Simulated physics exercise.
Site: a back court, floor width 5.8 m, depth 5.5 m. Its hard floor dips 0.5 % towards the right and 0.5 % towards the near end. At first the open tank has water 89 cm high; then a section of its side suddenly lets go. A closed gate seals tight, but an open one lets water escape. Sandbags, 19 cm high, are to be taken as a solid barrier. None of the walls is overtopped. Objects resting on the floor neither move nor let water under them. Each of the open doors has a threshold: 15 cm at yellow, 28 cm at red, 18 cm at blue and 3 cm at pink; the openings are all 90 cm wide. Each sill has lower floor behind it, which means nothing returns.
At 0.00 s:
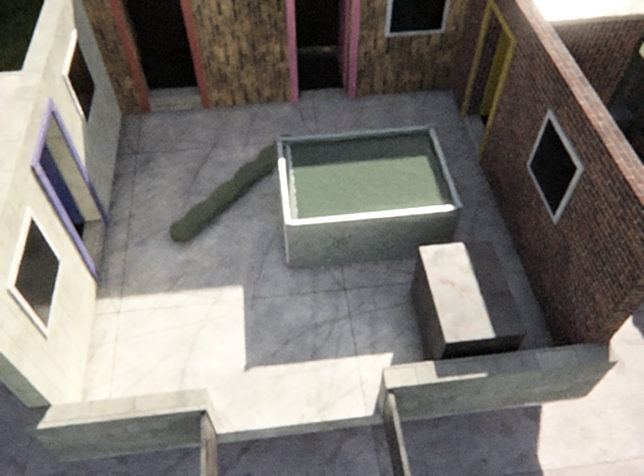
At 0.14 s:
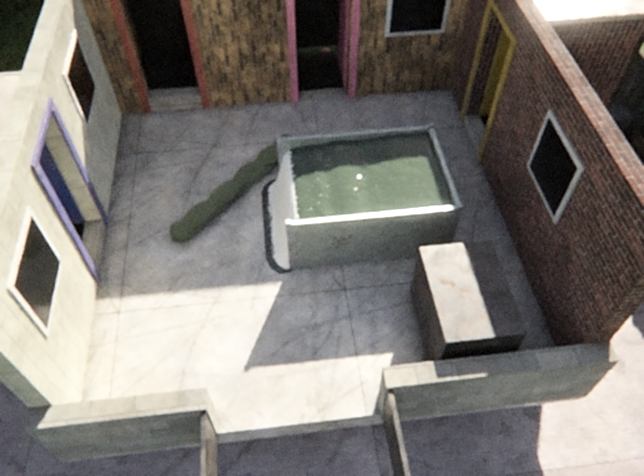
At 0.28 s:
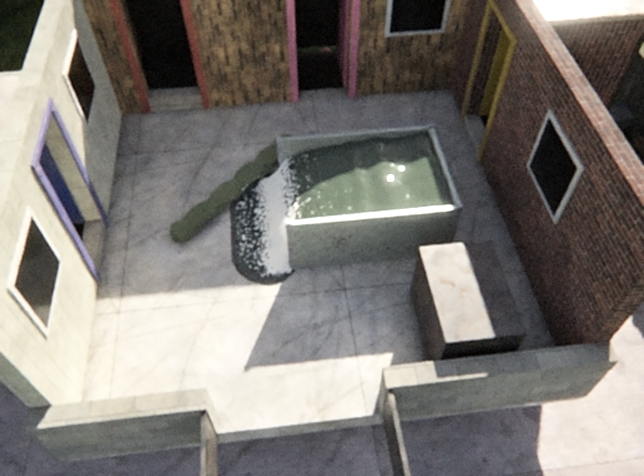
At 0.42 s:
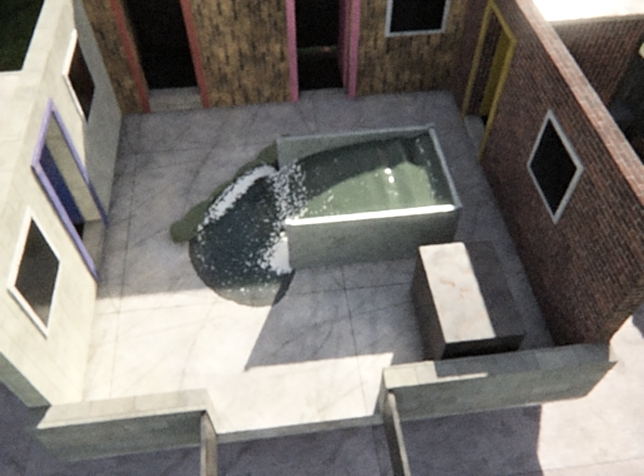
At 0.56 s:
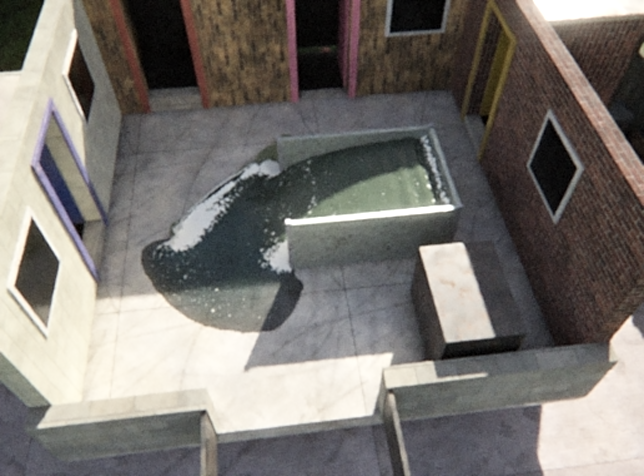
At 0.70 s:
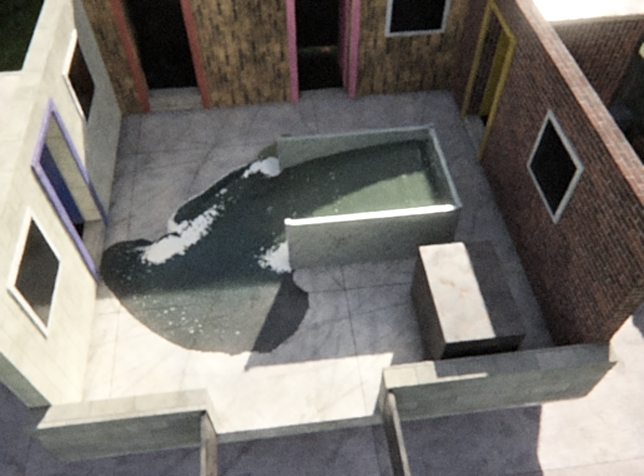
The clip opens on a walled courtyard with an open tank of still, greenish water beside a pale block. The tank's left side gives way and water pours out, foaming across the floor over a low, dark green strip. The dark sheet fans leftward and towards the near wall, while the level in the tank drops.
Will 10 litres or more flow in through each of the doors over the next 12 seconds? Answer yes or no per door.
Yellow door: No, red door: No, blue door: Yes, pink door: Yes.
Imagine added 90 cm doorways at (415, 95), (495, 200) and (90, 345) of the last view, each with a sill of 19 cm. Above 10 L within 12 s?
In sequence the answers are less than that, less than that and more than that.
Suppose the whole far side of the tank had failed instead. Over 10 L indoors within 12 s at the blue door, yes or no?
Measured against that limit, the blue door stays within it.
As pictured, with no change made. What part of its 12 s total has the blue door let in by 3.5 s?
About 100%.
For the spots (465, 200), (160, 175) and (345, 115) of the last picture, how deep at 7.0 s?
Depths in turn: Roughly 8, 6 and 4 centimetres.
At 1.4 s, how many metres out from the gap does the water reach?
Around 3.8 metres.
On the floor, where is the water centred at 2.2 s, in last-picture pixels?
Its balance point lies near (229, 252).
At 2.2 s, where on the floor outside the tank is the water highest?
You'll find it around (83, 398).
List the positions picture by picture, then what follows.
In the first frame, still water, 89 cm deep, in the open tank at (364, 175).
In the second frame, the front is at (279, 182), 0.9 m from the gap at (288, 211); 0.3 m2 of floor is under water; 89 cm left at the back of the open tank.
In the third frame, the front is at (254, 277), 1.0 m from the gap at (288, 213); 1.2 m2 of floor is under water; 89 cm left at the back of the open tank.
In the fourth frame, water pours out at (288, 214) and has run 1.4 m, to (214, 284); typically 16 cm deep outside, 85 cm at the open tank's back.
In the fifth frame, the front is at (149, 265), 2.1 m from the gap at (288, 215); 3.7 m2 of floor is under water; 76 cm left at the back of the open tank.
In the sixth frame, the front is at (105, 270), 2.6 m from the gap at (288, 215); 5.1 m2 of floor is under water; 77 cm left at the back of the open tank.
After 1.4 s water covers 45 % of the floor and is deepest (46 cm) near (230, 212); yellow door not reached, red door not reached, blue door 35 cm at the sill, 37 L in, pink door not reached.
After 2.2 s water covers 55 % of the floor and is deepest (58 cm) near (83, 398); yellow door not reached, red door 8 cm at the sill, 0 L in, blue door 28 cm at the sill, 94 L in, pink door not reached.
After 3.5 s water covers 75 % of the floor and is deepest (30 cm) near (111, 425); yellow door 3 cm at the sill, 0 L in, red door 14 cm at the sill, 0 L in, blue door 10 cm at the sill, 115 L in, pink door 3 cm at the sill, 0 L in.
After 7.0 s water covers 90 % of the floor and is deepest (17 cm) near (560, 373); yellow door 12 cm at the sill, 0 L in, red door 11 cm at the sill, 0 L in, blue door 8 cm at the sill, 115 L in, pink door 6 cm at the sill, 9 L in.
After 12.0 s water covers 95 % of the floor and is deepest (14 cm) near (546, 374); yellow door 10 cm at the sill, 0 L in, red door 5 cm at the sill, 0 L in, blue door 6 cm at the sill, 115 L in, pink door 4 cm at the sill, 20 L in.
